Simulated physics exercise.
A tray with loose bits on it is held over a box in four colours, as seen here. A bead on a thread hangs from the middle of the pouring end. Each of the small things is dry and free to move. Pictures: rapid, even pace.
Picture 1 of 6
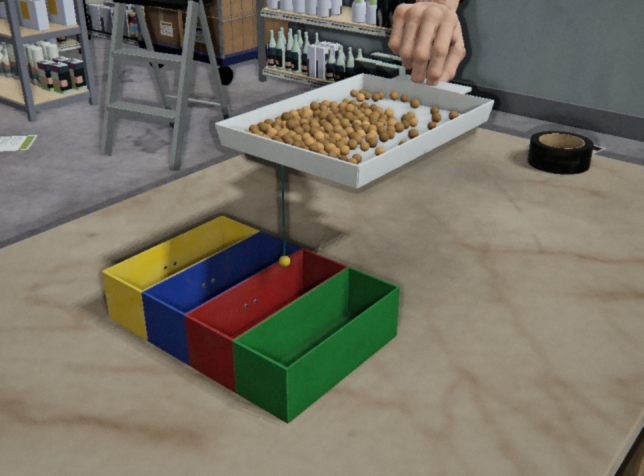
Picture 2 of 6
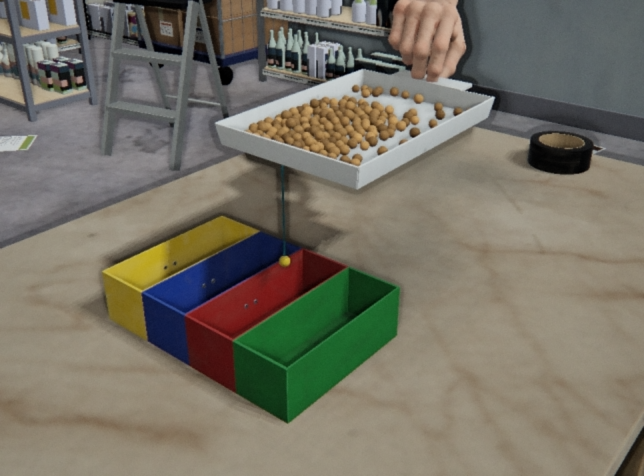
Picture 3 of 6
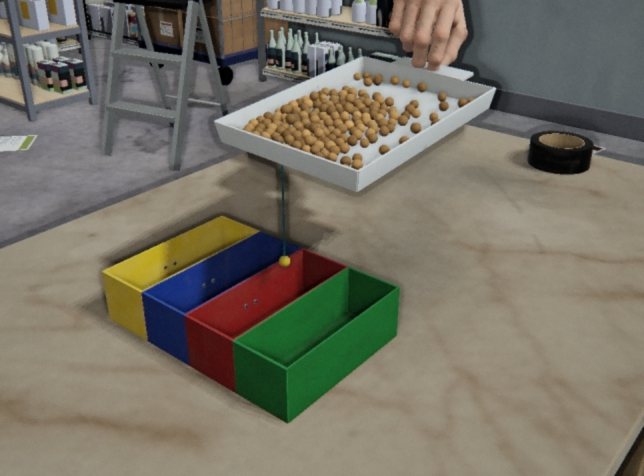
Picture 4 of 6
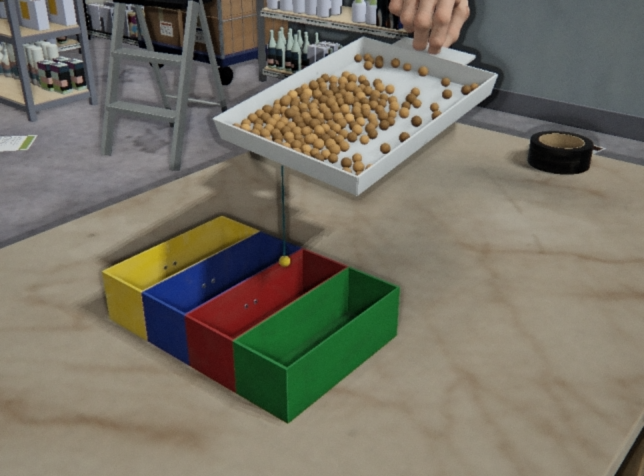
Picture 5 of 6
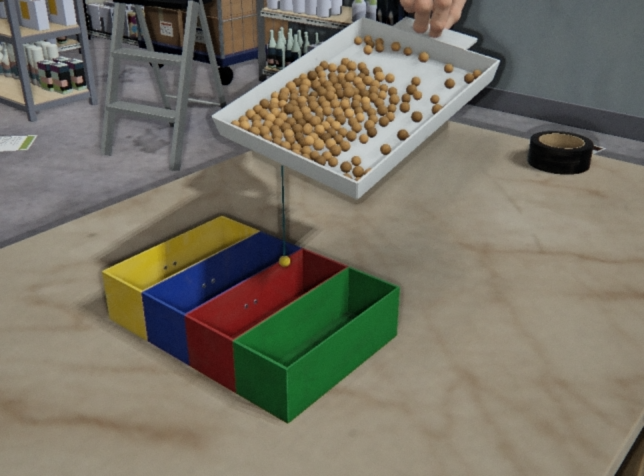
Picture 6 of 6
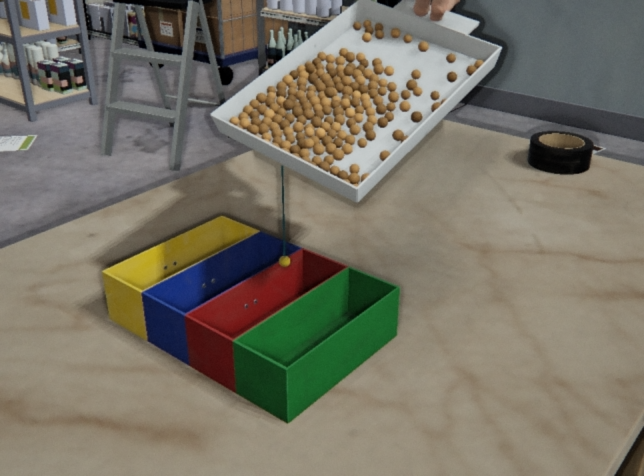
A hand steadily tilts a white tray of round wooden beads above a four-coloured box.
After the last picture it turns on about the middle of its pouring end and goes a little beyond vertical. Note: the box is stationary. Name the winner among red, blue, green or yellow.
Winner: Green.
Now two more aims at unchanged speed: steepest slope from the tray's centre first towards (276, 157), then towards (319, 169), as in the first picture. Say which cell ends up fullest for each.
So, in order: That blue cell, then green.
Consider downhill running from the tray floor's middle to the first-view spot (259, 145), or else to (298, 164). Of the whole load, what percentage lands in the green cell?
Around 0 percent for the first aim and around 30 percent for the second.
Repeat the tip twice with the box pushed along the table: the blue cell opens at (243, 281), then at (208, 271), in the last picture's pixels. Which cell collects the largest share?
First try: That green cell. Second try: The green cell.
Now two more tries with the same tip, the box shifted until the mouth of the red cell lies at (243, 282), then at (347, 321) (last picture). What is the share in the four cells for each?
First about 20, then 90 per cent.
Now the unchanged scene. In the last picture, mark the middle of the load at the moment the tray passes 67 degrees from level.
Check around (329, 146) in the last picture.
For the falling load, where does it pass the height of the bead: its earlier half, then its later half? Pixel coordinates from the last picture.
I'd say around (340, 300) at first, then around (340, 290).
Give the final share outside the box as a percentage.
I'd say around 30 per cent.
Shortly afterwards, tray tipped steeply; all but a few on the tray; only a few in the green cell; a little falling or outside the box.
Next, tray tipped past a quarter turn; a little on the tray; near half in the green cell; a little in the red cell; near a third falling or outside the box.
Some moments later, tray tipped past a quarter turn; near two thirds in the green cell; a little in the red cell; only a few in the blue cell; near a third falling or outside the box.
In the end, tray tipped past a quarter turn; near two thirds in the green cell; a little in the red cell; only a few in the blue cell; none at all in the yellow cell; near a third outside the box.
